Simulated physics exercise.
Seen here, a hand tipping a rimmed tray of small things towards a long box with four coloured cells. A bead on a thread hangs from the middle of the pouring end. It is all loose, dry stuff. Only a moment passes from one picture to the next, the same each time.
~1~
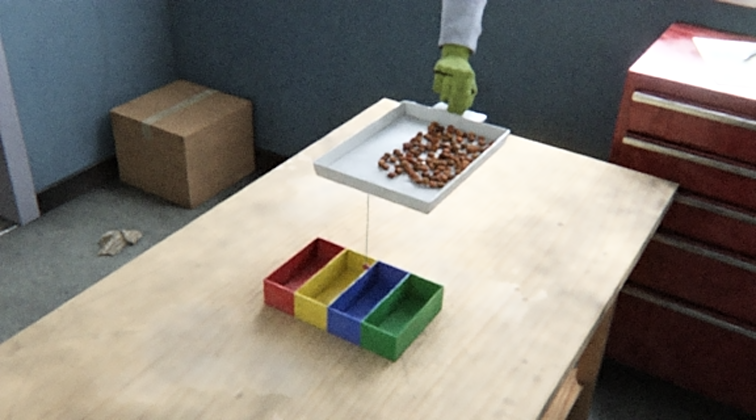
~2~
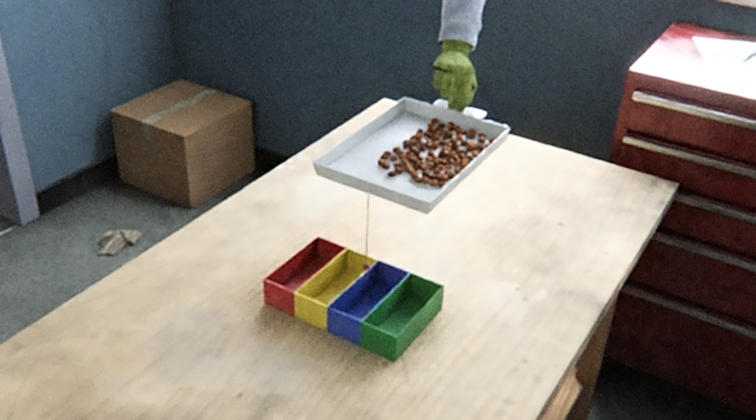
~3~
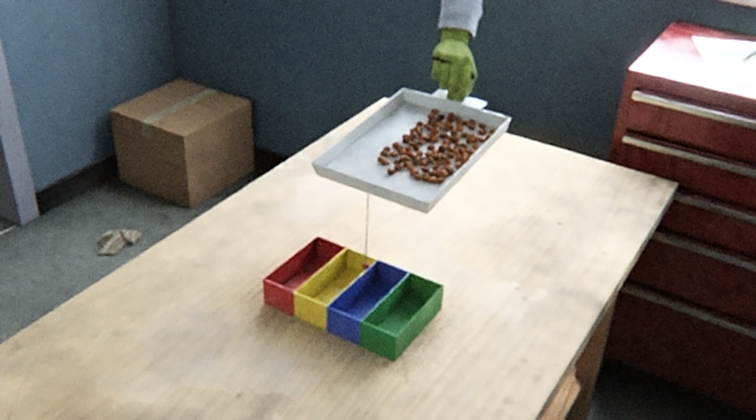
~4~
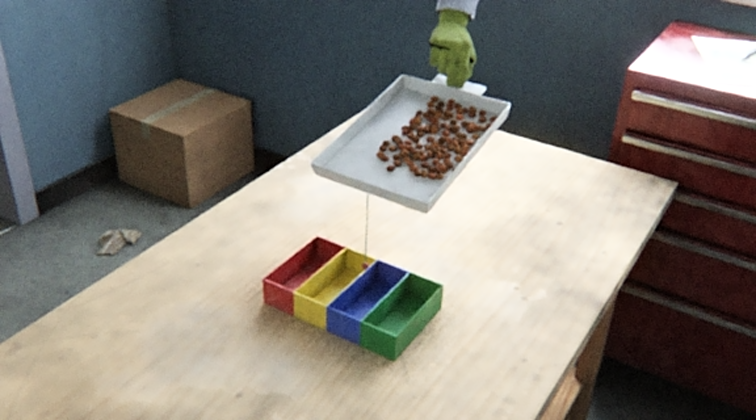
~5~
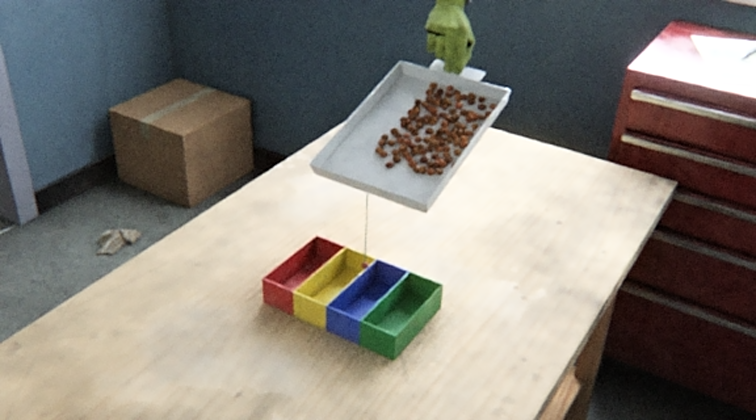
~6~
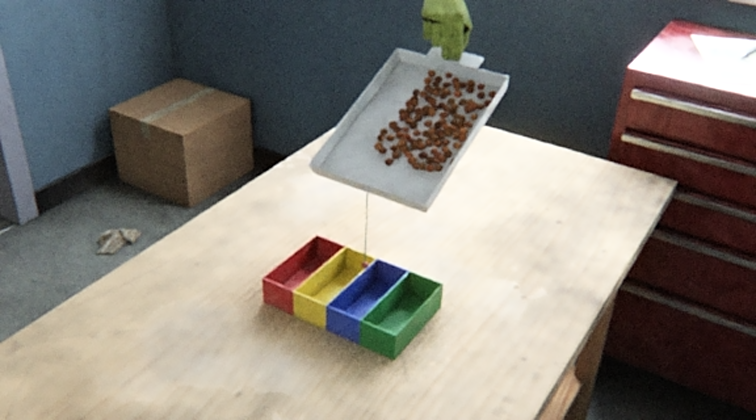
The clip opens on a green-gloved hand holding a pale rimmed tray of small brown pieces nearly flat above a box with red, yellow, blue and green cells. The hand rises, steadily tilting the tray towards the box, while the pieces stay clustered on it and the cells remain still.
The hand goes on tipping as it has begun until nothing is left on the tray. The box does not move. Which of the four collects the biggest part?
Most goes to the blue cell.
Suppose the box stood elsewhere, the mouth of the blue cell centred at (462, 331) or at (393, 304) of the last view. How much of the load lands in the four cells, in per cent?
About 40 and 90 per cent.
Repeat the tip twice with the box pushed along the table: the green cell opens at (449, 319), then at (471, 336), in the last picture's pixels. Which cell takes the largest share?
At the first place that yellow cell, at the second the red cell.
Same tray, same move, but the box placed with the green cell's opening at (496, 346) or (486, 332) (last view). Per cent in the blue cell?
First some 0, then 0 per cent.
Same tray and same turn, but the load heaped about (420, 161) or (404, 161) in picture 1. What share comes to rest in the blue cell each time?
Near 30 % and 30 %.
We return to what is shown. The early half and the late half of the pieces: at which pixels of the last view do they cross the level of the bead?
First near (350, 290), later near (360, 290).
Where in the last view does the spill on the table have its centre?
At about (293, 374).
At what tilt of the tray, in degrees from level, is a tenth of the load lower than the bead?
Roughly 85°.
Soon, tray tipped steeply; nearly all on the tray; a small part falling or outside the box.
A while on, tray tipped past a quarter turn; about a third on the tray; a small part in the blue cell; a small part in the yellow cell; a small part in the green cell; a stray few in the red cell; about a quarter falling or outside the box.
Towards the end, tray tipped past a quarter turn; about a third in the blue cell; about a quarter in the yellow cell; about a quarter in the green cell; a small part in the red cell; a small part falling or outside the box.
Finally, tray tipped past a quarter turn; about a third in the blue cell; about a quarter in the yellow cell; about a quarter in the green cell; a small part in the red cell; a small part outside the box.
